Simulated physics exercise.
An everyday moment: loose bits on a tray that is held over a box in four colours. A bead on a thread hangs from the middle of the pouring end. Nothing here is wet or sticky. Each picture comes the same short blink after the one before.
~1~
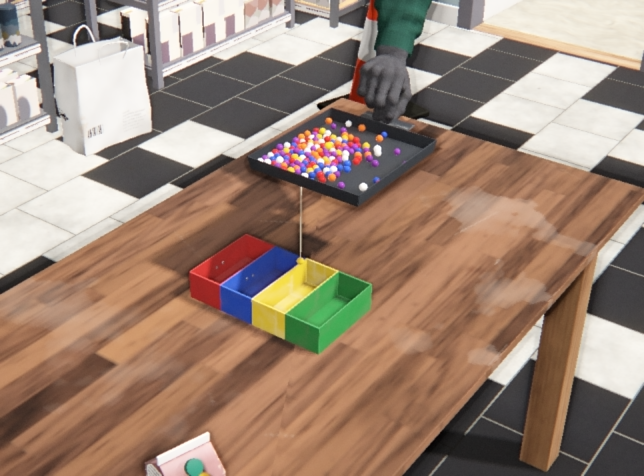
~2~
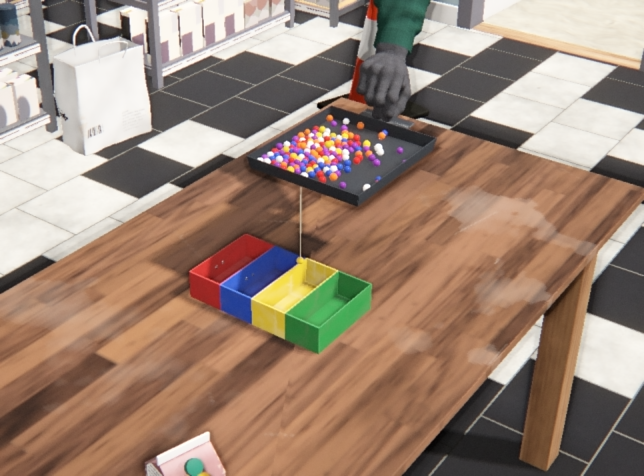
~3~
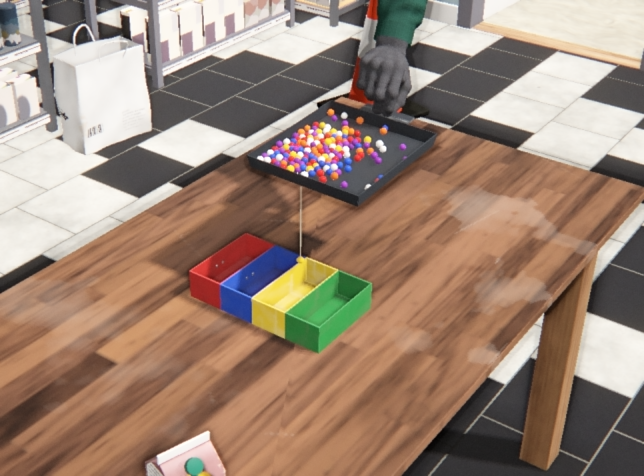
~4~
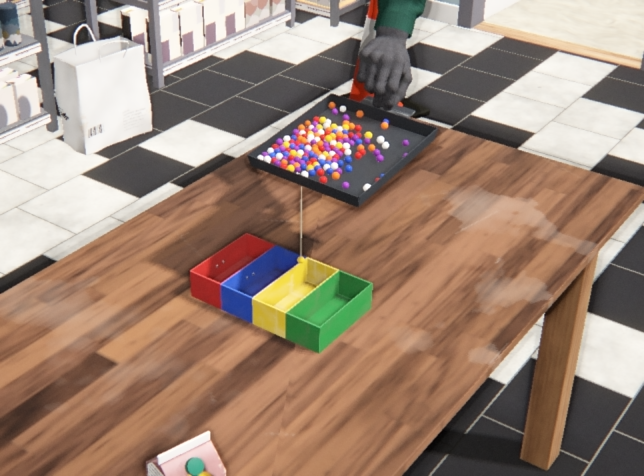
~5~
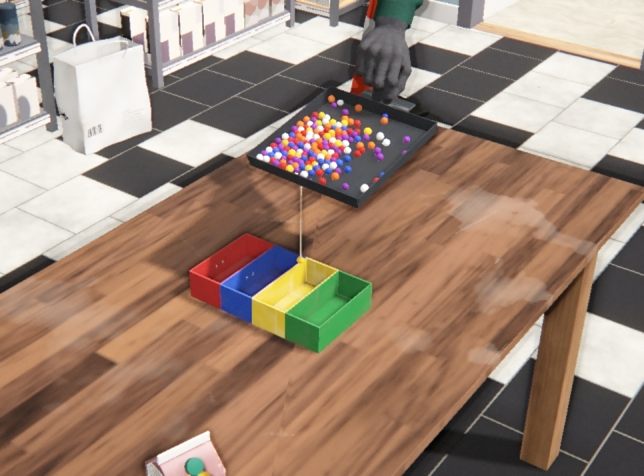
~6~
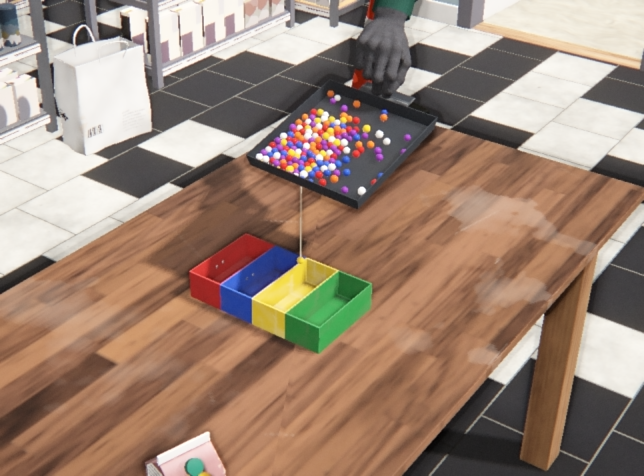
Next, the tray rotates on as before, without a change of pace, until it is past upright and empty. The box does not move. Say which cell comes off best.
The green one ends fullest.
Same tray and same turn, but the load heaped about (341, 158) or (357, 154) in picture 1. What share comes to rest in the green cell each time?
The first gives 60 %, the second 50 %.
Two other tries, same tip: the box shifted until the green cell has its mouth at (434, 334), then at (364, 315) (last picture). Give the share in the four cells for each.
About 70 and 90 per cent.
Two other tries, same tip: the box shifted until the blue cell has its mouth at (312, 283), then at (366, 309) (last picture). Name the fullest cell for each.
One: Yellow. Two: The cell in red.
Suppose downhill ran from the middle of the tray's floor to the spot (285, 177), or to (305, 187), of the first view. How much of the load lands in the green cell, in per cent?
First some 0, then 10 per cent.
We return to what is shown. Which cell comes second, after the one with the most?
It is yellow.
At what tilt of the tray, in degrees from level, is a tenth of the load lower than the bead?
Roughly 75°.
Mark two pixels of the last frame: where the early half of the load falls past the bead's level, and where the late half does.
Early half (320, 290), late half (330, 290).
Soon after the last picture, tray tipped steeply; nearly all on the tray; a stray few falling or outside the box.
A little later, tray tipped right over; about a quarter on the tray; about a quarter in the green cell; about a quarter in the yellow cell; a stray few in the blue cell; a stray few in the red cell; about a third falling or outside the box.
Later still, tray tipped past a quarter turn; about half in the green cell; about a quarter in the yellow cell; a stray few in the blue cell; a stray few in the red cell; about a quarter falling or outside the box.
By the end, tray tipped past a quarter turn; about half in the green cell; about a quarter in the yellow cell; a stray few in the blue cell; a stray few in the red cell; about a quarter outside the box.
